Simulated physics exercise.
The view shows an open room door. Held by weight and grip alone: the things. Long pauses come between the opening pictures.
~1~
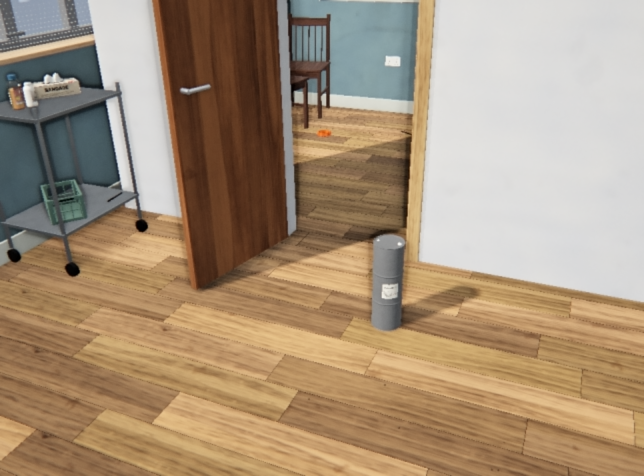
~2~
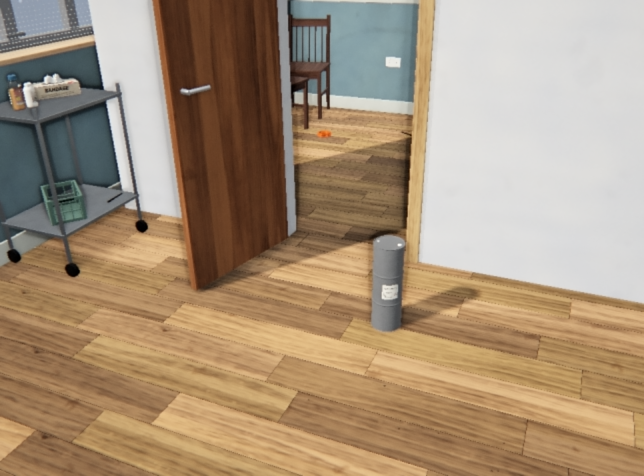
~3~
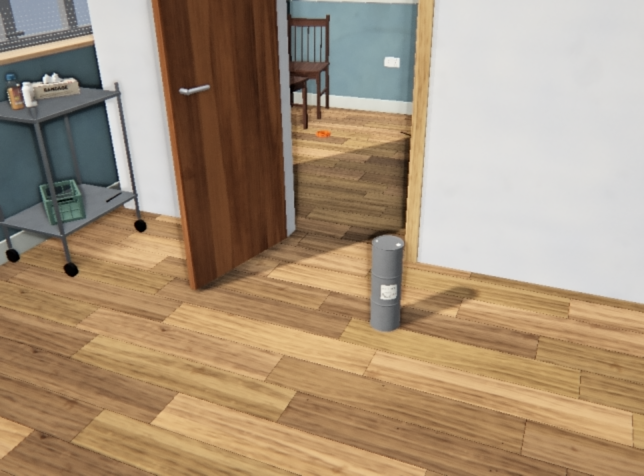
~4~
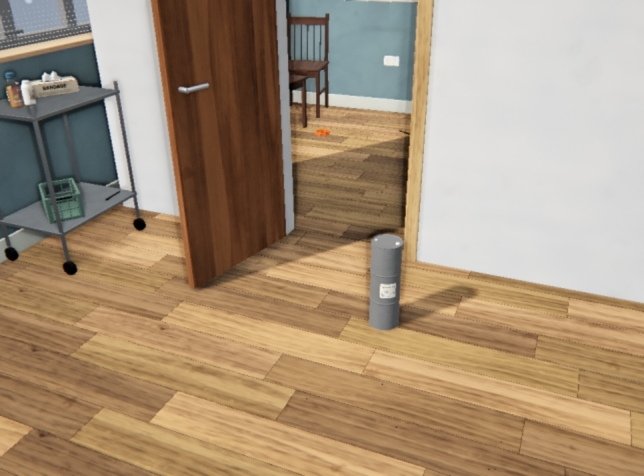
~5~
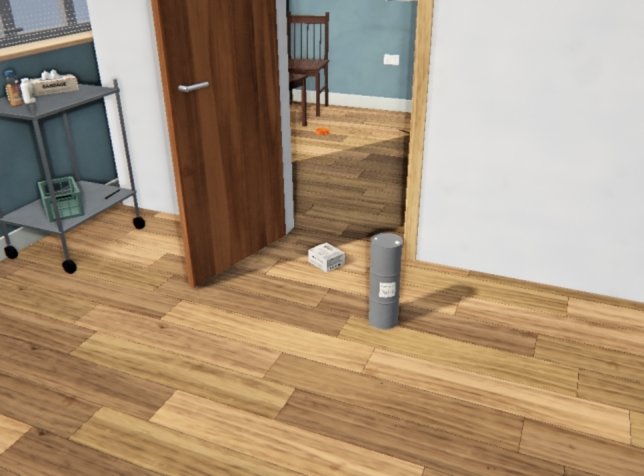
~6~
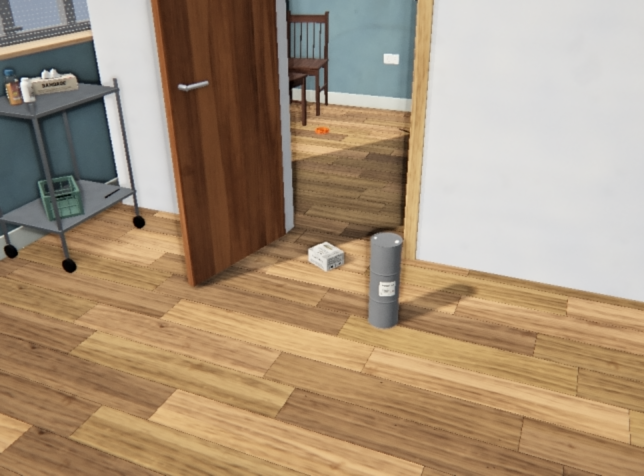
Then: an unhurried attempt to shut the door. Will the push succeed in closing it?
Yes, the door closes.
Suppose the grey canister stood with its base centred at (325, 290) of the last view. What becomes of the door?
Result: Door is obstructed.
Then, 1.30 s after the last picture, open by 70°.
Then, 2.30 s after the last picture, open by 32°; white box slid a little near (336, 254).
Then, 2.90 s after the last picture, open by 10°; white box slid about its own width near (354, 243).
At rest, open by 0°; moved from the start, white box; grey canister in place. Seen from the same camera at the end, white box near (359, 237).
